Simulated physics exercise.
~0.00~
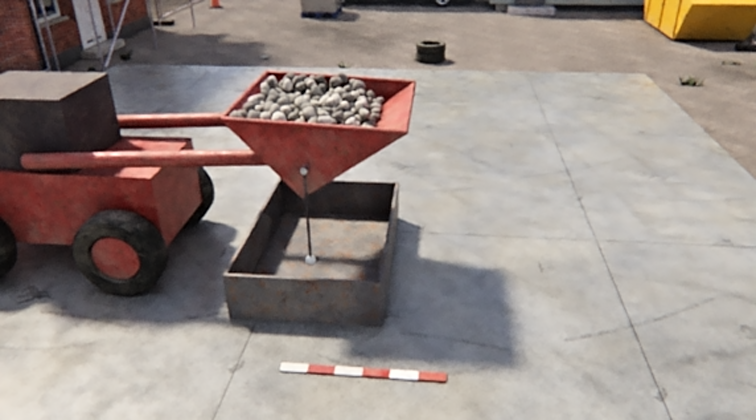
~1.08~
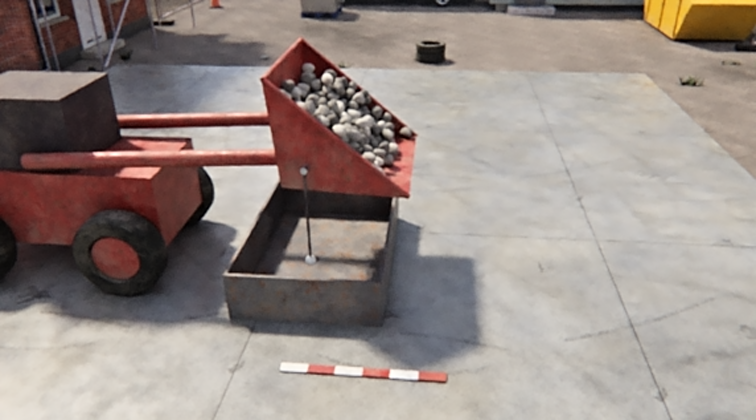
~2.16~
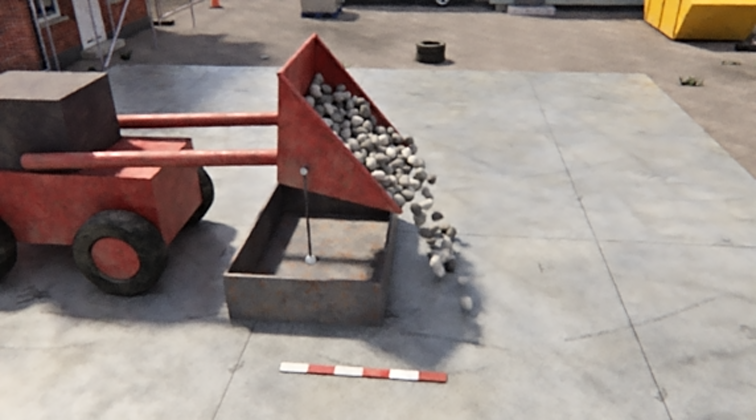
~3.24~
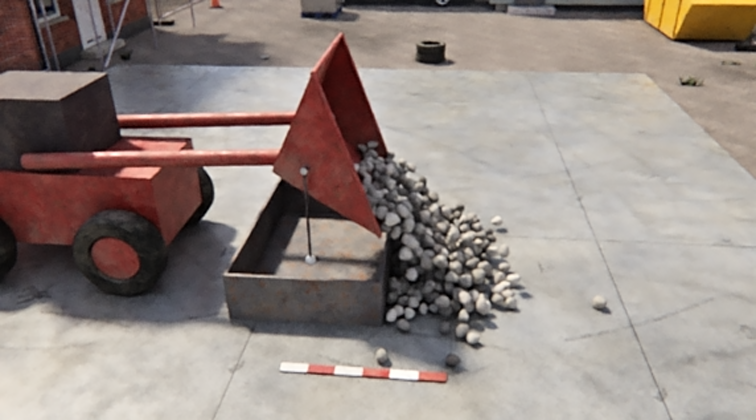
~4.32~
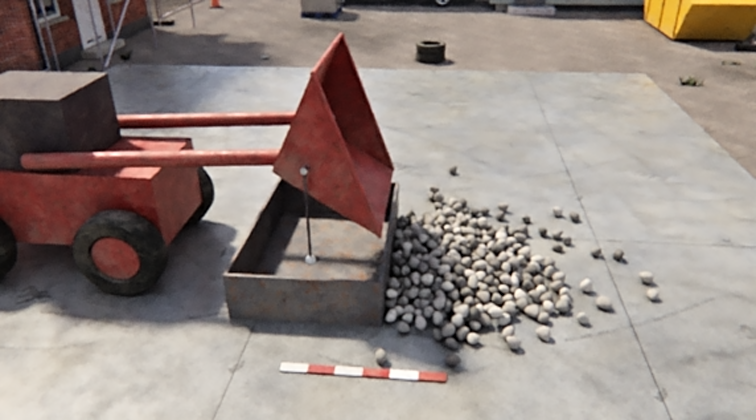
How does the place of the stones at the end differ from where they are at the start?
At the start the stones are heaped in the raised red bucket above the bin. At the end they lie lower and farther right, spread over the concrete beside the bin.
The clip shows a red loader holding a bucket of grey stones above an open metal bin on a concrete yard. The bucket tips forward, and the stones slide out past the bin, ending scattered on the ground to its right while the bin stays empty.
